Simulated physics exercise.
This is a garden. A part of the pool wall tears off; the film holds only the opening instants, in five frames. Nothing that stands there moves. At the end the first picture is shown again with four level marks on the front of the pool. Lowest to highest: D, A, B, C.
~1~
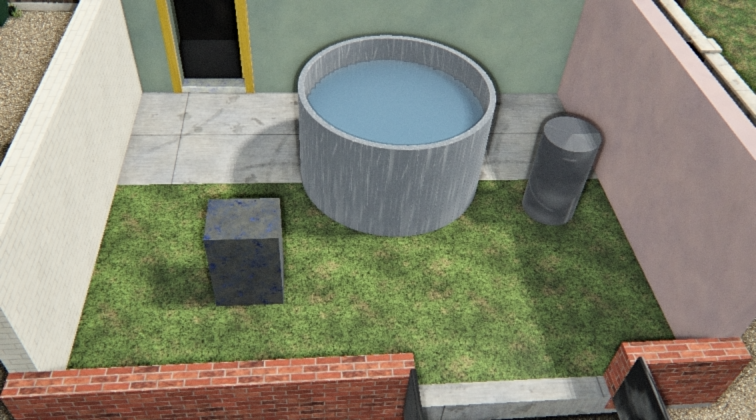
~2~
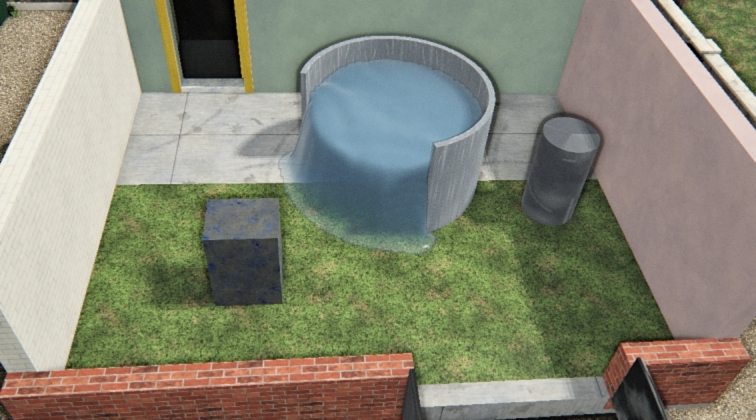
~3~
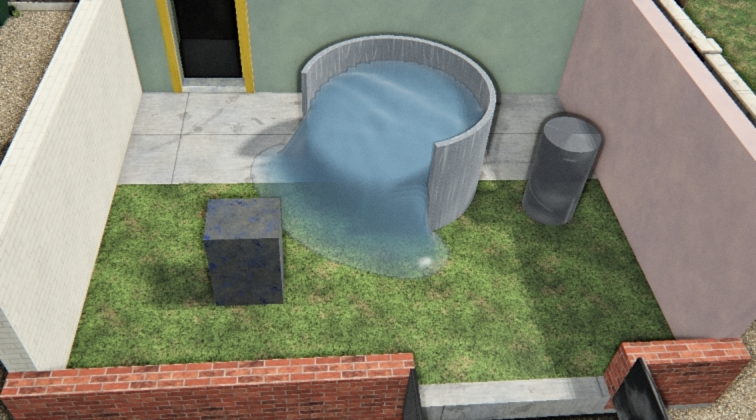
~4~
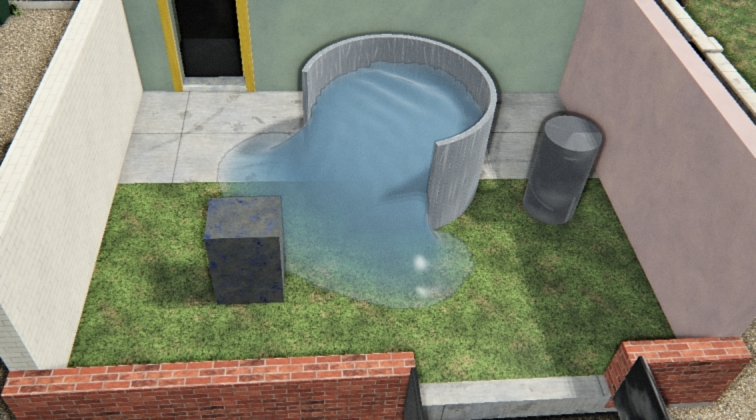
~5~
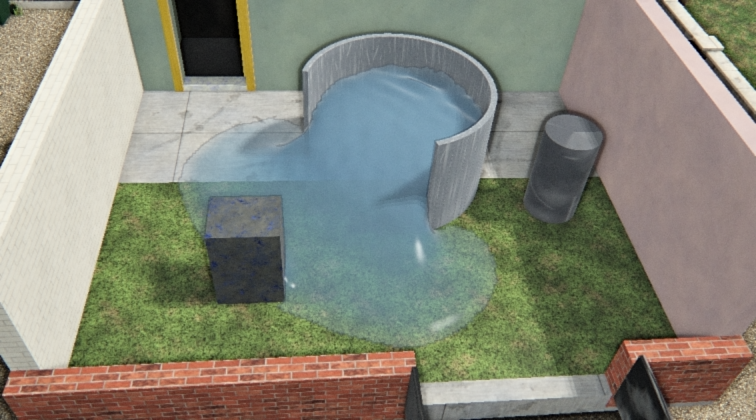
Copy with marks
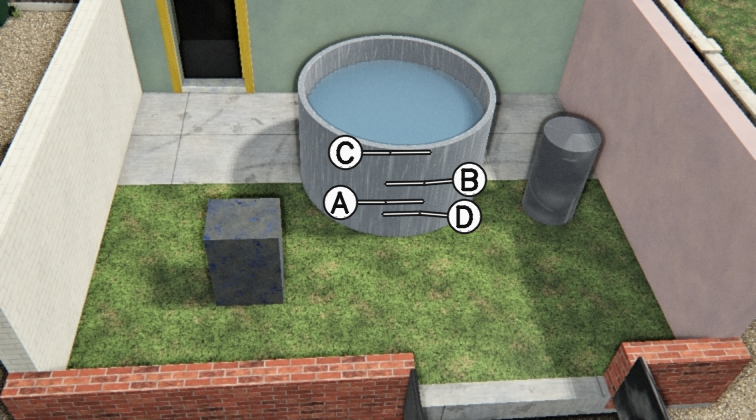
Round grey garden pool losing its front left wall, its blue water pouring out and spreading across grass and paving around a dark block.
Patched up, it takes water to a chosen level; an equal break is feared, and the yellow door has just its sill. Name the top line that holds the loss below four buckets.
Level A.
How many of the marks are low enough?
Two of the four.
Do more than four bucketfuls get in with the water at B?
Yes, it does.
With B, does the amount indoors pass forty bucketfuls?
No.
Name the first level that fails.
Here it is level B.
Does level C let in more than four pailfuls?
Yes, it does.
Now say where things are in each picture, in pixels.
In the first picture, water in the pool at rest, its middle at (395, 108); foot of the yellow doorway at (215, 92); open gate at (521, 345).
In the second picture, 3 % of the ground under water, visible out to (432, 236).
In the third picture, 7 % of the ground under water, visible out to (442, 255).
In the fourth picture, 14 % of the ground under water, visible out to (250, 142).
In the fifth picture, 24 % of the ground under water, visible out to (475, 303).
In white, A at (403, 201); B at (405, 183); C at (409, 152); D at (402, 213); from the bottom up D, A, B, C.
For level A, a bucket or two gets in.
For level B, about 12 bucketfuls get in.
For level C, dozens of bucketfuls pour in.
For level D, nothing gets over.
